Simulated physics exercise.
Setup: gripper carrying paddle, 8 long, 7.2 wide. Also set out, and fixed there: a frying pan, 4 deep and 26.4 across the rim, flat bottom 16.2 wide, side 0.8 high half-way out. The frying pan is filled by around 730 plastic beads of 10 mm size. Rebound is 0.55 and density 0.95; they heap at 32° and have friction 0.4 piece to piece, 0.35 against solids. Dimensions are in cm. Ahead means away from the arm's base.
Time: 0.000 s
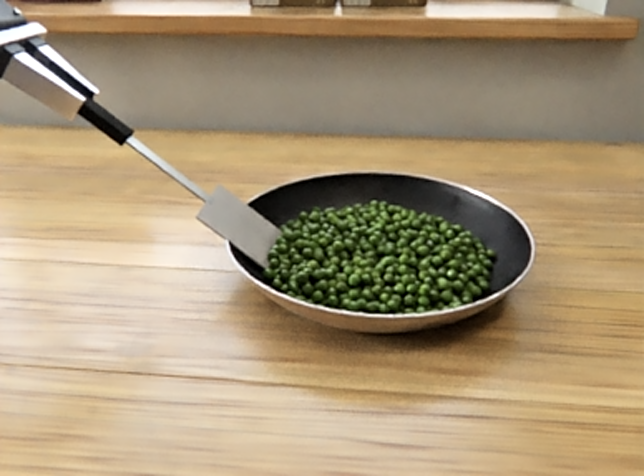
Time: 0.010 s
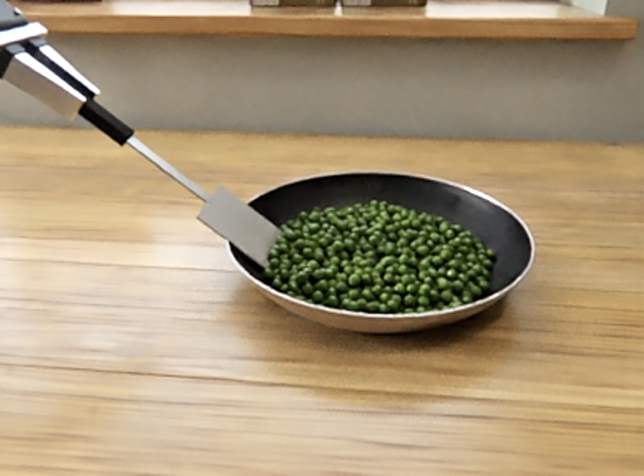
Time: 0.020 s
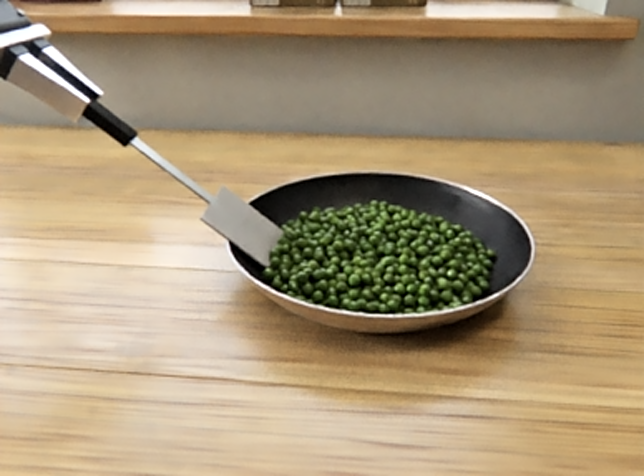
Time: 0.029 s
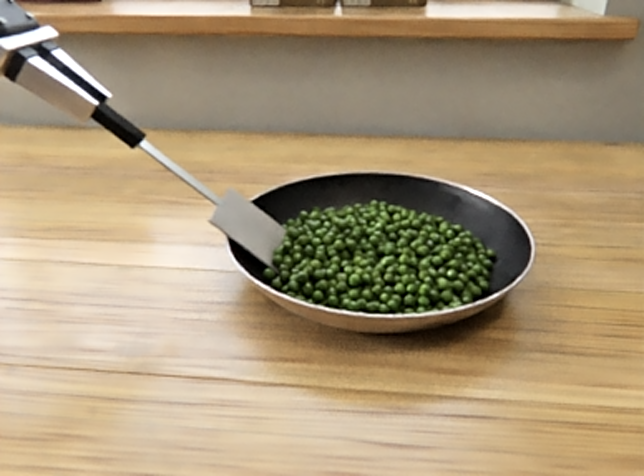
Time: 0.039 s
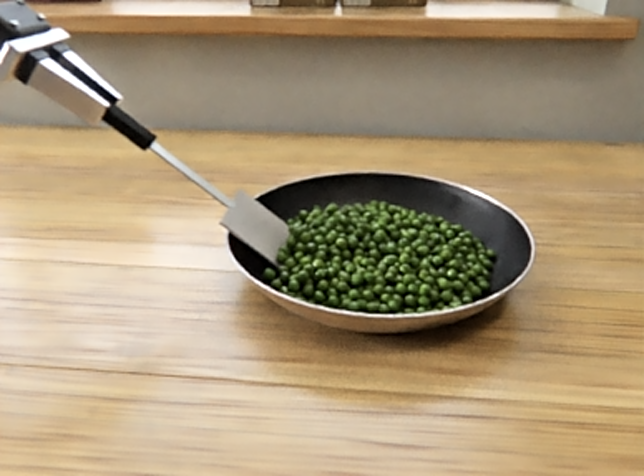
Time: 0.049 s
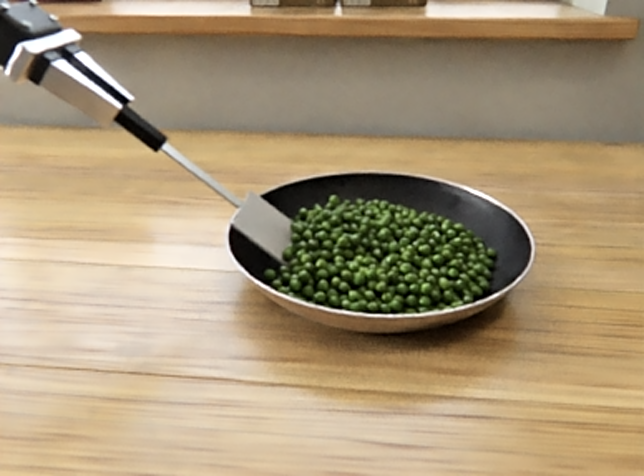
Robotic arm holding a flat metal paddle slowly pushing rightward into small green beads heaped in a frying pan on a wooden table.
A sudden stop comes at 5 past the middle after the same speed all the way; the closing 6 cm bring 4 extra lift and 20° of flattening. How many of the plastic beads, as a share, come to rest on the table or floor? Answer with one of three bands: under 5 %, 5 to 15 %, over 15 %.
5 to 15 %.
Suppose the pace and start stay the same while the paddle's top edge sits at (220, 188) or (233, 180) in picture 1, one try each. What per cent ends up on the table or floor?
Roughly 10% and 5%.
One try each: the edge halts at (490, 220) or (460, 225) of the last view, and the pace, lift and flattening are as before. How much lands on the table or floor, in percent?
First try roughly 20 percent, second roughly 10 percent.
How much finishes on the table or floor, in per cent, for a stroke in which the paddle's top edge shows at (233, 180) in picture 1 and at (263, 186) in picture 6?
Around 5 per cent finishes on the table or floor.
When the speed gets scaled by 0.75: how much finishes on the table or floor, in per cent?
That comes to some 0 per cent, roughly.
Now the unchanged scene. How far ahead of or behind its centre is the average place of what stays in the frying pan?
The kept load is shifted forward by about 3.5 cm.
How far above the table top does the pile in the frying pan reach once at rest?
About 4.5 cm above the table.
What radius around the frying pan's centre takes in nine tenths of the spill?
About 65 cm.
By 0.08 s, sloping 40°, highest piece 6 above the table; 727 in the frying pan.
By 0.12 s, sloping 33°, highest piece 6 above the table; 727 in the frying pan.
By 0.34 s, sloping 20°, highest piece 5 above the table; 668 in the frying pan, 52 on the table or floor, 7 on the blade or in flight.
By 1.39 s, sloping 20°, highest piece 4 above the table; 668 in the frying pan, 59 on the table or floor.
Final count, 668 in the frying pan, 59 on the table or floor. That is 8 % on the table or floor.
